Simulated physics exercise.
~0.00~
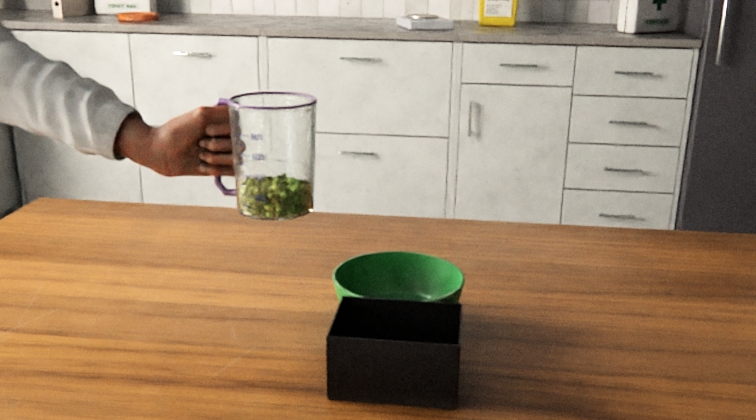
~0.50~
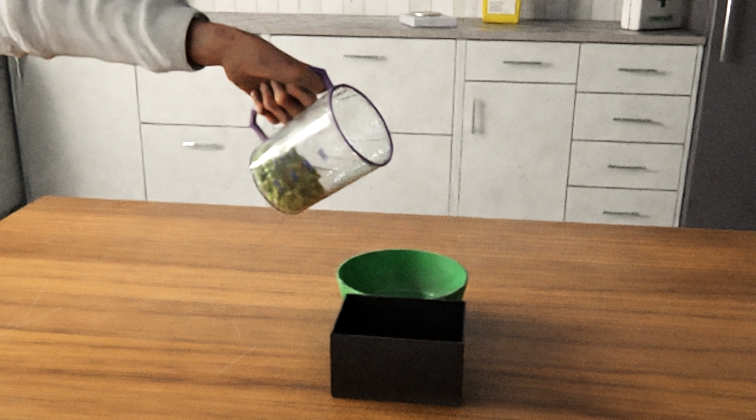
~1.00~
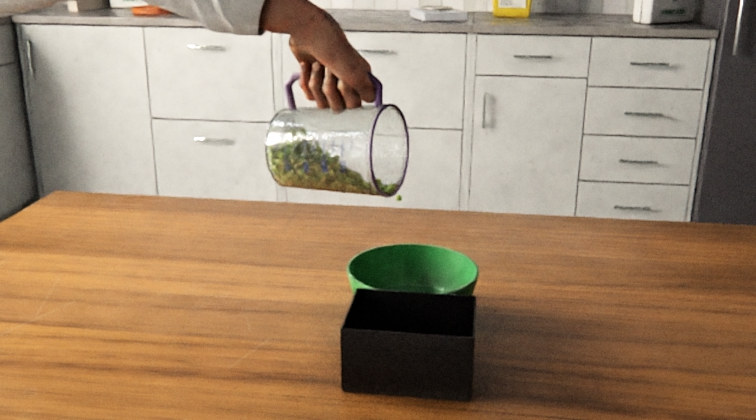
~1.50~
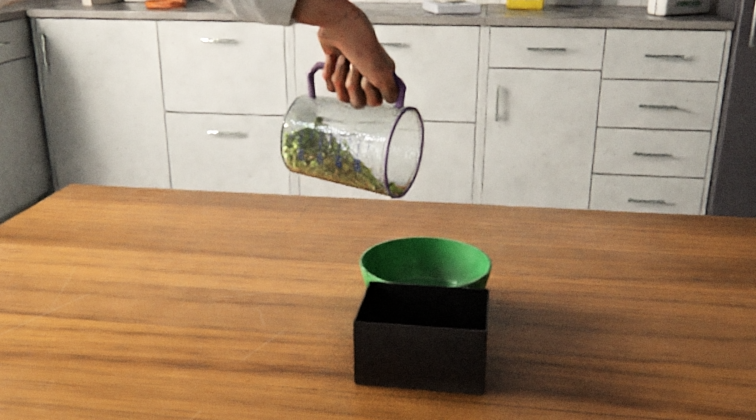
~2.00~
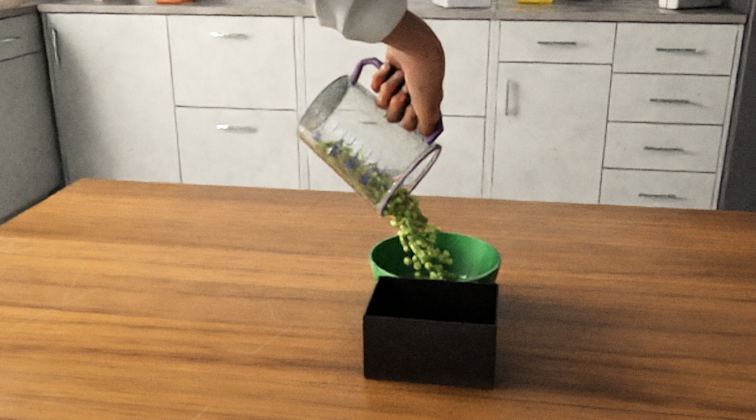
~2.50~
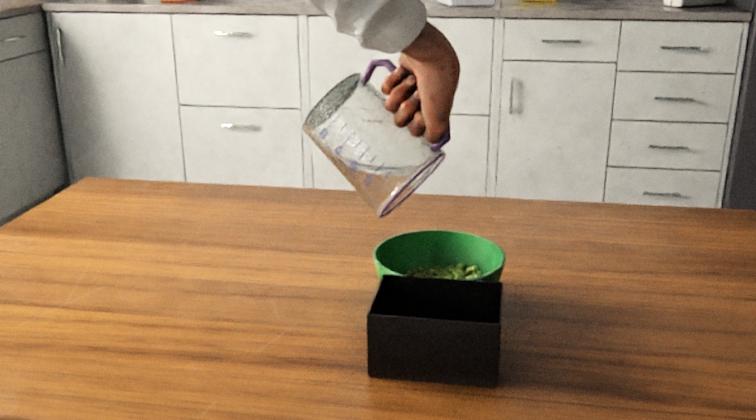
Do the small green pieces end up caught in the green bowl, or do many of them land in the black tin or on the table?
They end up in the green bowl. The black tin and the table around it get no noticeable share of them.
